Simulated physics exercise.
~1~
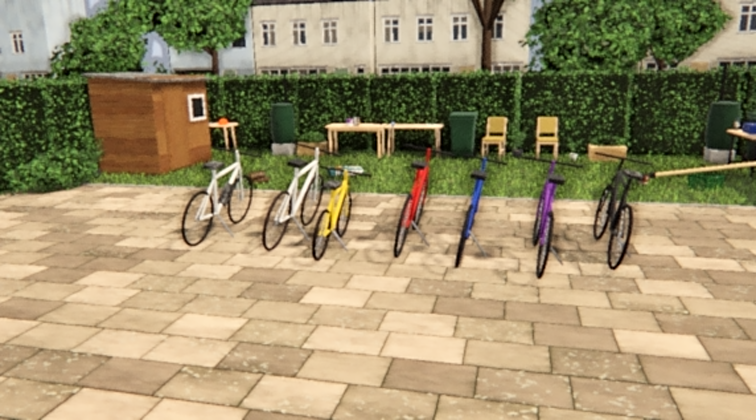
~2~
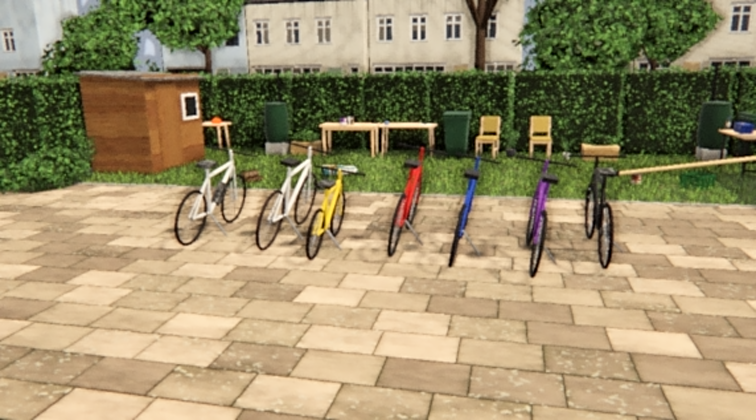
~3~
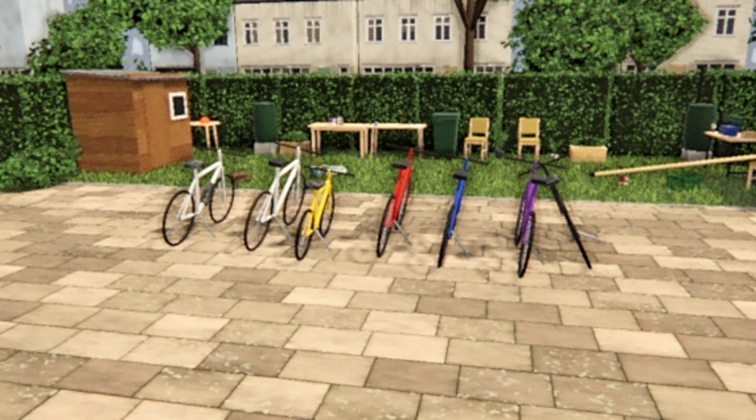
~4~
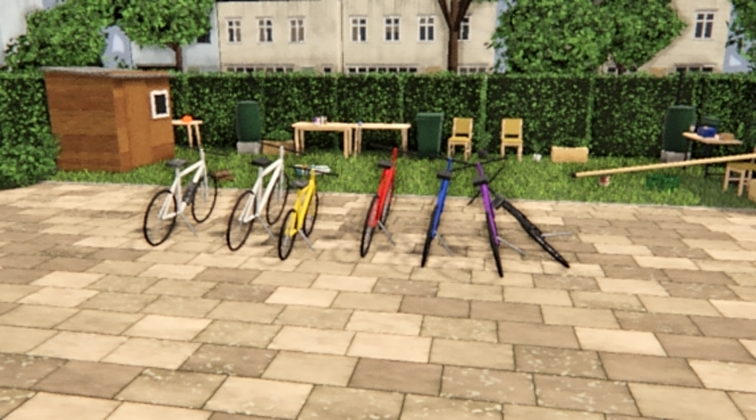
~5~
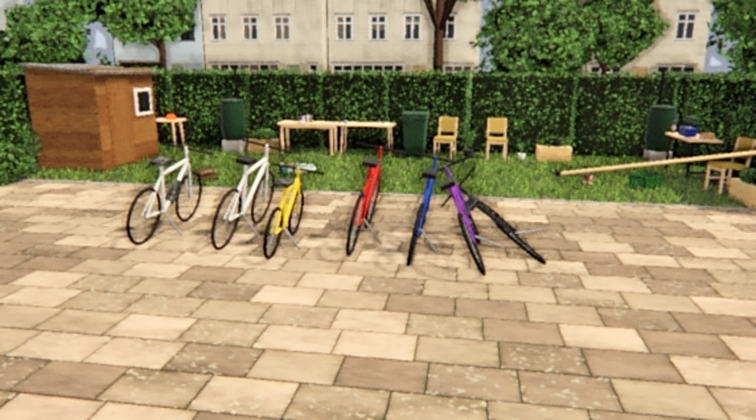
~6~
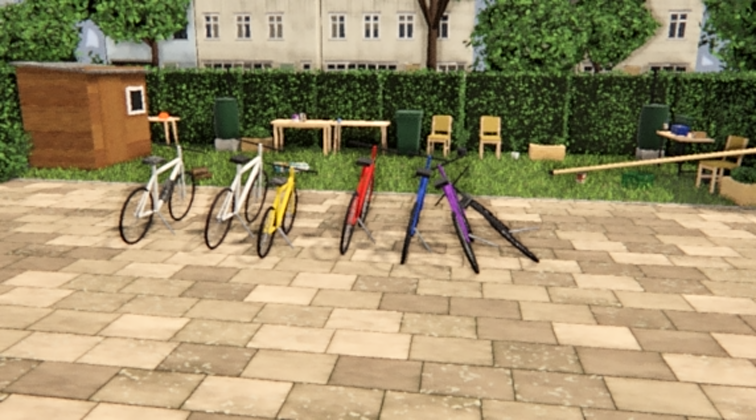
The black bicycle at the right end of a row of seven toppled left into the purple one, which tipped over against the blue bicycle and rested there, while the blue, red, yellow and two white bicycles stayed standing on the paving.
